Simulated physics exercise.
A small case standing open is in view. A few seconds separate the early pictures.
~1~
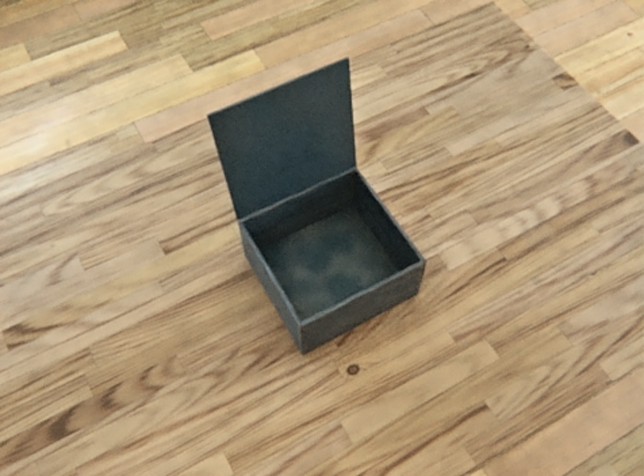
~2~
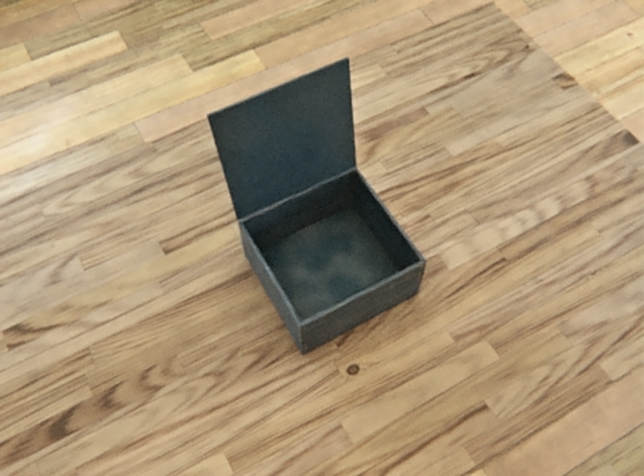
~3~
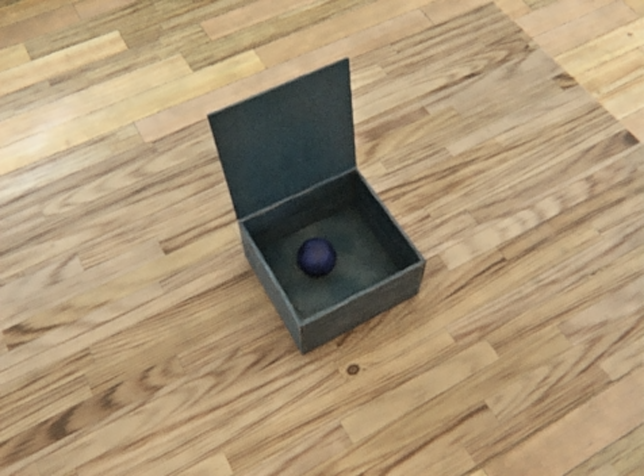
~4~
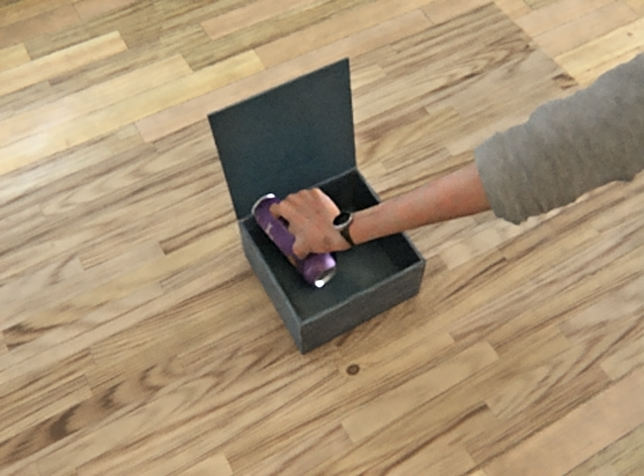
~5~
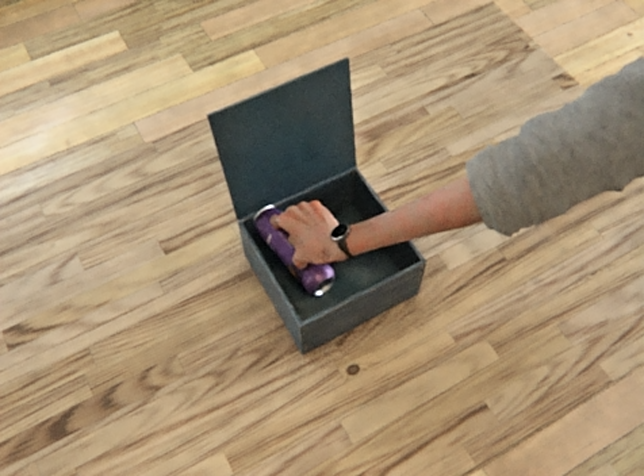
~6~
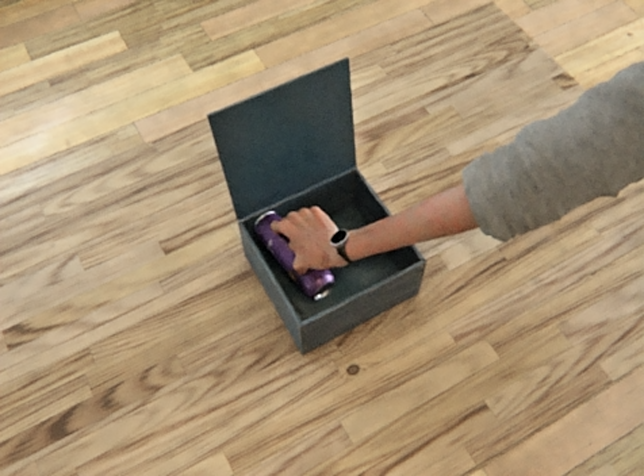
A hand lowering a purple can into an open dark box on a wooden floor, after a dark blue ball appears inside.
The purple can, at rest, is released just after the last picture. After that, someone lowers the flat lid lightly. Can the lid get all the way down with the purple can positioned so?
Yes, the lid gets all the way down.
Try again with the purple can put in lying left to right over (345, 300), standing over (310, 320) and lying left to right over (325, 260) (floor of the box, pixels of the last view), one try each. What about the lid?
Lid, in order: Fully down, held open, fully down.
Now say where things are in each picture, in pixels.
The last thing is not in view yet, in the first frame.
The last thing is not in view yet, in the second frame.
The last thing is not in view yet; blue ball (317, 257), in the third frame.
Still above its spot; purple can (294, 240), in the fourth frame.
Still above its spot; purple can (293, 250), in the fifth frame.
In place under the hand; purple can (294, 255), in the sixth frame.
Then, 0.90 s after the last picture, lid starting down; purple can rolled about its own width near (287, 282); blue ball rolled about its own width.
Then, 1.60 s after the last picture, lid 58° above the rim; purple can rolled about its own width near (287, 282); blue ball rolled about its own width.
Then, 1.90 s after the last picture, lid 18° above the rim; purple can rolled about its own width near (287, 282); blue ball rolled about its own width.
At rest, lid shut; moved from the start, purple can and blue ball. Seen from the same camera at the end, purple can near (287, 282).
